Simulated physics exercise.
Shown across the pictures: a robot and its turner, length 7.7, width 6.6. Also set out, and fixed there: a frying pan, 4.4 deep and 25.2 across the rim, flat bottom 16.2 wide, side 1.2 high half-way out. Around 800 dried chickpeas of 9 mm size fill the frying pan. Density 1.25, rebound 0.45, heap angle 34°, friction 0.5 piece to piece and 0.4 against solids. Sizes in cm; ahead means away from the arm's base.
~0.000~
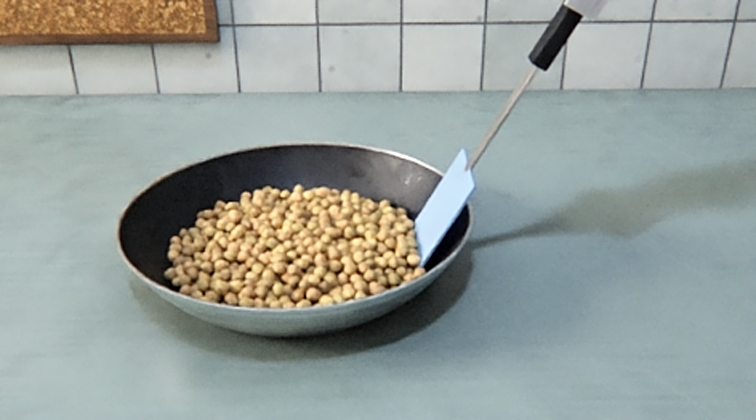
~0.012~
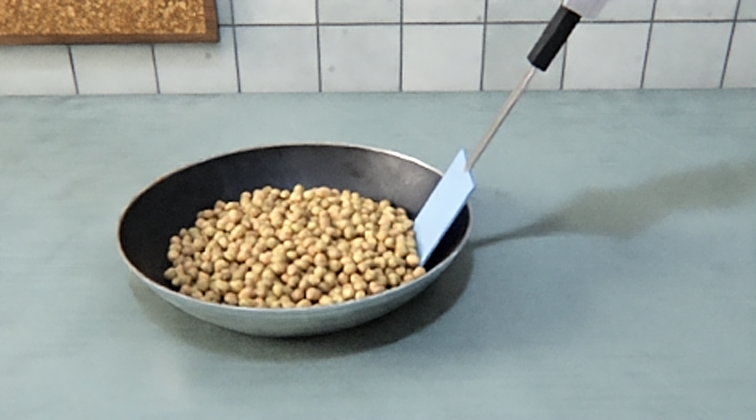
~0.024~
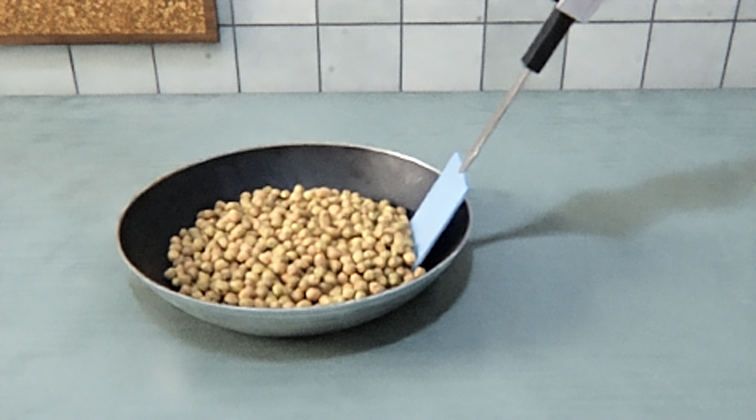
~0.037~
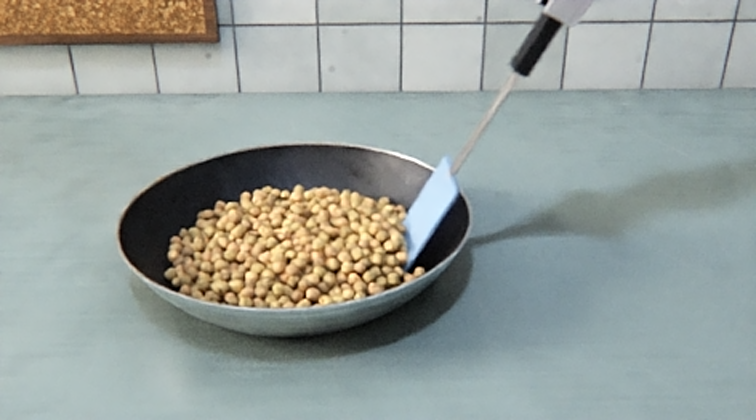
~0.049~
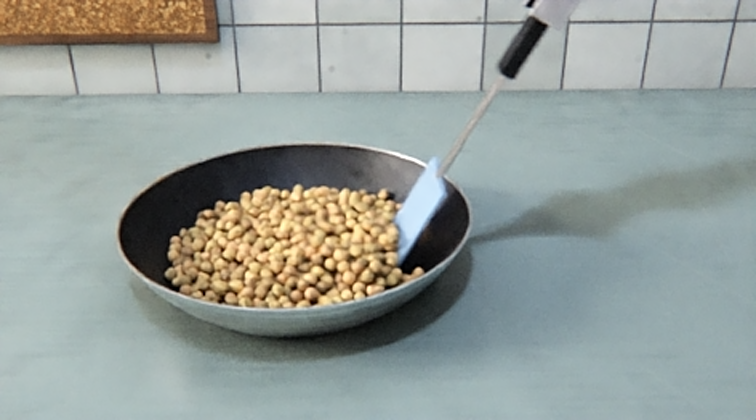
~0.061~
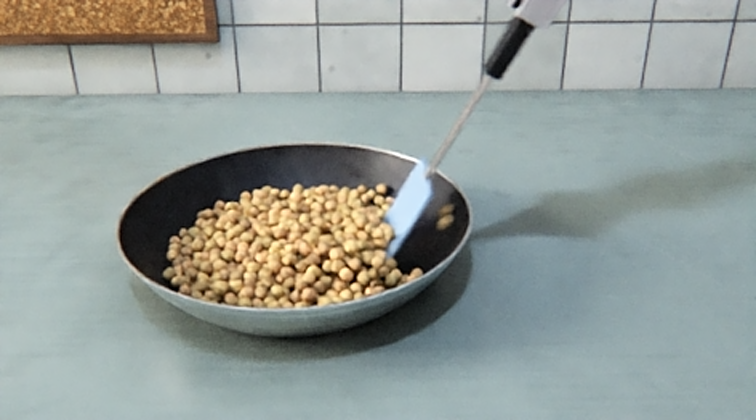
The video shows a light blue turner at the right side of a frying pan of dried chickpeas on a grey-green surface; it stays nearly still, then moves left into the chickpeas, and a few appear behind its blade.
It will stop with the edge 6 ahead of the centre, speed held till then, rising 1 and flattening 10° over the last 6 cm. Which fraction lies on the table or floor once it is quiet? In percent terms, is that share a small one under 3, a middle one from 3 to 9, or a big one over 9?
A small one.
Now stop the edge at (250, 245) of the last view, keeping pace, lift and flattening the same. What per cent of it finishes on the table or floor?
I'd put it near 0 per cent.
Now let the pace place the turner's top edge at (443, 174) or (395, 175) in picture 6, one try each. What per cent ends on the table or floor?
Estimates: Near 0 %, near 10 %.
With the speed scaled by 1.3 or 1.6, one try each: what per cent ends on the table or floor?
Try one about 0 %, try two about 5 %.
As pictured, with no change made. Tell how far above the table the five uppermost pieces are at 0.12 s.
About 6 centimetres.
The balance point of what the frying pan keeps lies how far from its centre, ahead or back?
I'd say it's roughly 4.0 cm toward the front.
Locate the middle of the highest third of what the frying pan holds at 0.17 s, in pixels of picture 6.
It is centred close to (247, 234).
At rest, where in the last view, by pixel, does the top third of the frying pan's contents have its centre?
The centre sits close to (186, 231).
After 0.12 s, sloping 61°, highest piece 9 above the table; 797 in the frying pan, 2 on the blade or in flight.
After 0.17 s, sloping 57°, highest piece 11 above the table; 796 in the frying pan, 3 on the blade or in flight.
After 0.40 s, sloping 51°, highest piece 5 above the table; 790 in the frying pan, 8 on the table or floor, 1 on the blade or in flight.
After 1.45 s, sloping 51°, highest piece 5 above the table; 790 in the frying pan, 9 on the table or floor.
At rest, 790 in the frying pan, 9 on the table or floor. That is 1 % on the table or floor.
